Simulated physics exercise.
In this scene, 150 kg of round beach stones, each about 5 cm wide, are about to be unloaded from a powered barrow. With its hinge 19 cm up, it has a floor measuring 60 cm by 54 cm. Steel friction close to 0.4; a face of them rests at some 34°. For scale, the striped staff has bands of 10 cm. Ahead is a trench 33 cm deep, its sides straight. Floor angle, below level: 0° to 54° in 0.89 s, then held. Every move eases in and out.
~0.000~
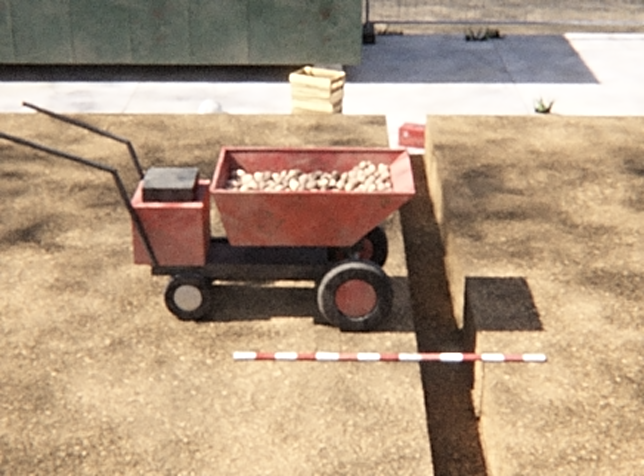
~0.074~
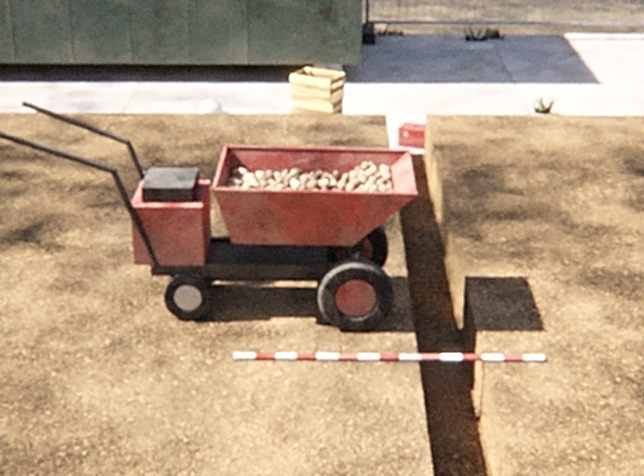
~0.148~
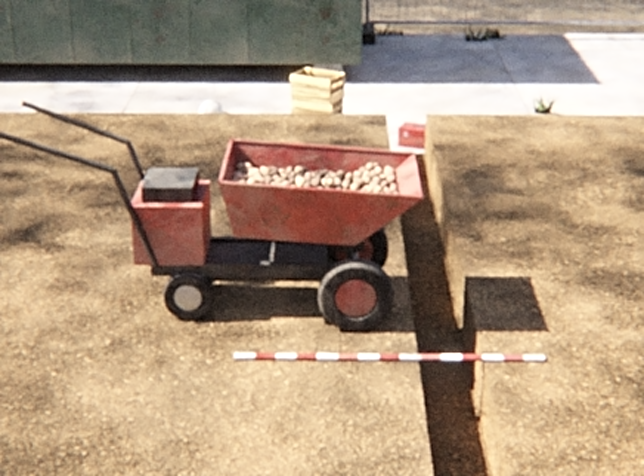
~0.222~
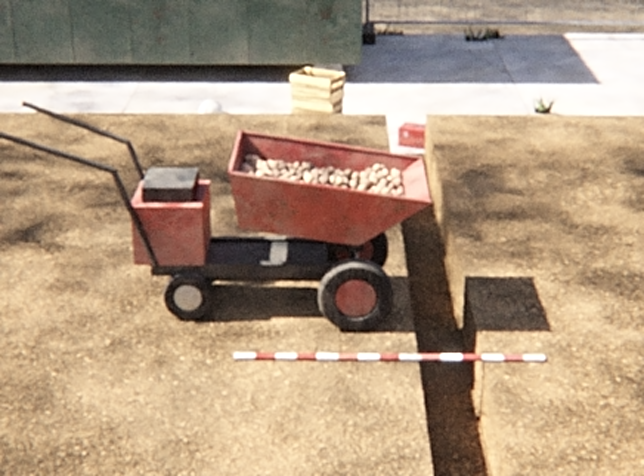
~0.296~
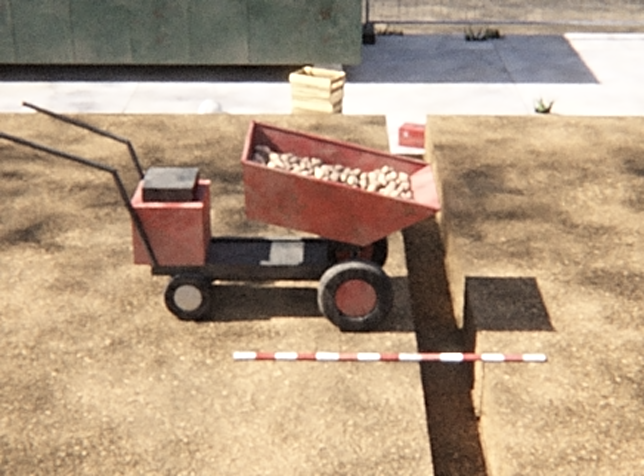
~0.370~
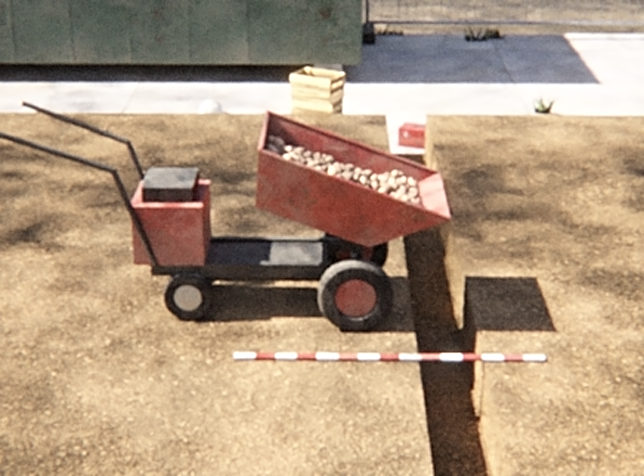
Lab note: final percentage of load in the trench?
Approx. 14 %.
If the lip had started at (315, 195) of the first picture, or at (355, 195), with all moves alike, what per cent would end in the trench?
First place roughly 80%, second roughly 70%.
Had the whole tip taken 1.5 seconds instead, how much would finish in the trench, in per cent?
Expected share: Around 20%.
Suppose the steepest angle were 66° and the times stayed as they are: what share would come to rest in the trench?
Near 5 per cent then.
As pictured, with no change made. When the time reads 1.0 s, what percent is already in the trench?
Some 0 per cent.
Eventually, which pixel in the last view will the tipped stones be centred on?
Roughly at pixel (516, 300).
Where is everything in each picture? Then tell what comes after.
The tray is at 0°, its lip at (415, 193); the top of the load is at (352, 178), in the first picture.
The tray is at 1°, its lip at (417, 194); the top of the load is at (329, 179); the stones move at 0.2 m/s on average, in the second picture.
The tray is at 4°, its lip at (423, 197); the top of the load is at (279, 175); the stones move at 0.4 m/s on average, in the third picture.
Lip at (431, 202), floor tilted 8°, highest stones at (265, 167); the stones move at 0.6 m/s on average, in the fourth picture.
Lip at (440, 210), floor tilted 14°, highest stones at (270, 157); the stones move at 0.7 m/s on average, in the fifth picture.
Lip at (450, 219), floor tilted 20°, highest stones at (278, 148); the stones move at 0.8 m/s on average, in the sixth picture.
After 0.7 s the floor is at 46°; 100 % in the tray; the foremost stones are at (456, 240).
After 1.0 s the floor is at 54°; 89 % in the tray, 11 % past the trench; the foremost stones are at (517, 279).
After 1.3 s the floor is at 54°; 47 % in the tray, 53 % past the trench; the foremost stones are at (608, 292).
After 3.3 s the floor is at 54°; 5 % in the tray, 14 % in the trench, 81 % past the trench; the foremost stones are past the picture's edge.
